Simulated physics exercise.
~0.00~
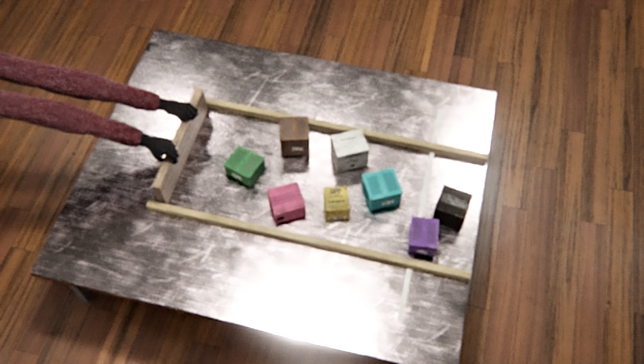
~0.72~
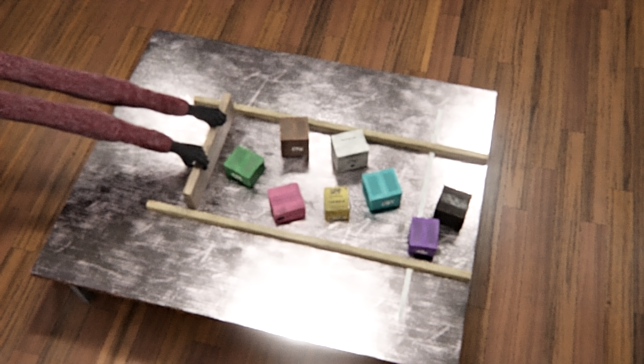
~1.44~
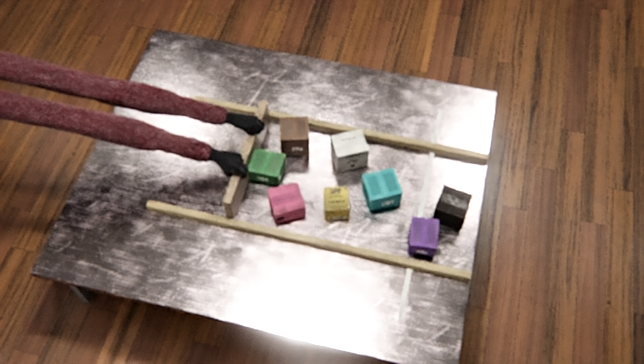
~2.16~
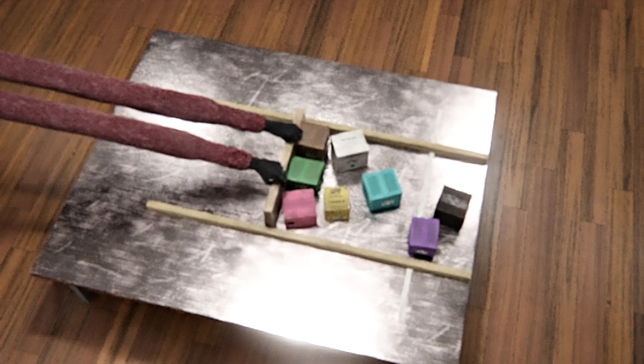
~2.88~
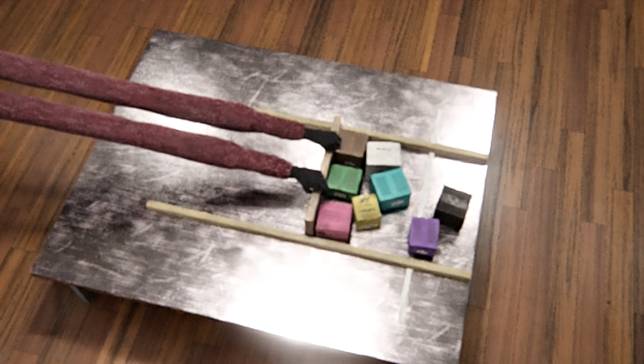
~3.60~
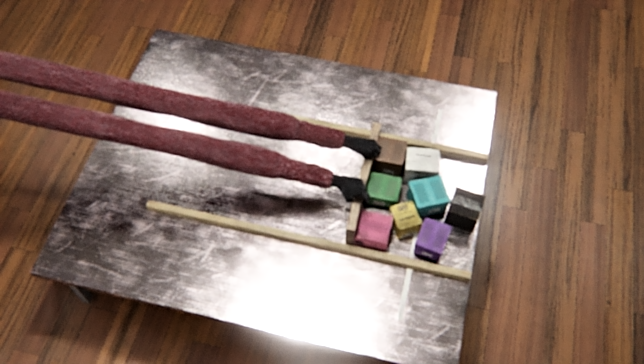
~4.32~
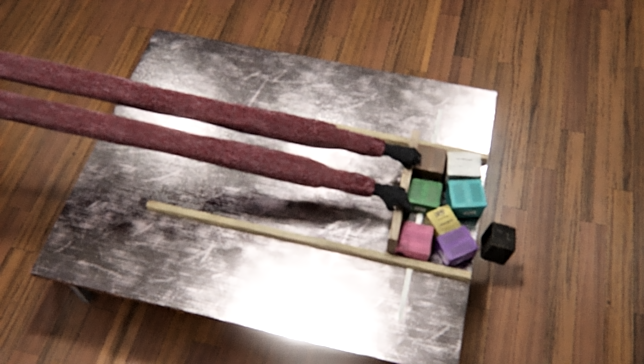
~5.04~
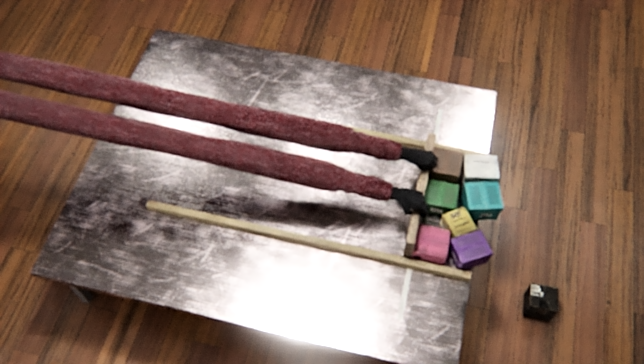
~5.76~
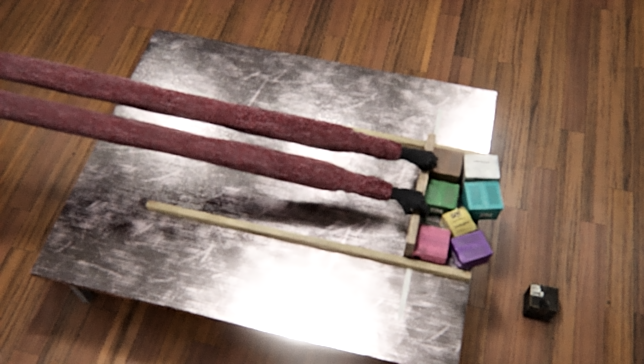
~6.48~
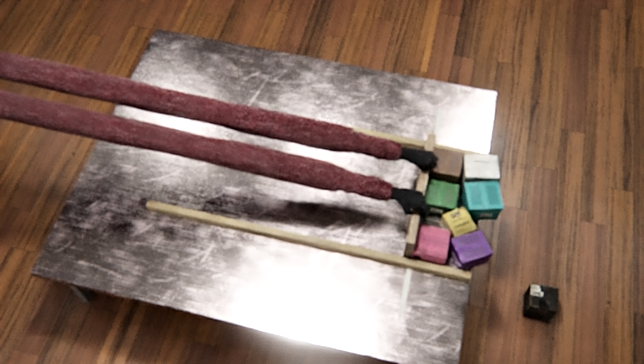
Plank pushed by two gloved hands sweeping colourful boxes rightward along a table, the black one dropping to the floor, others stopping at the edge.
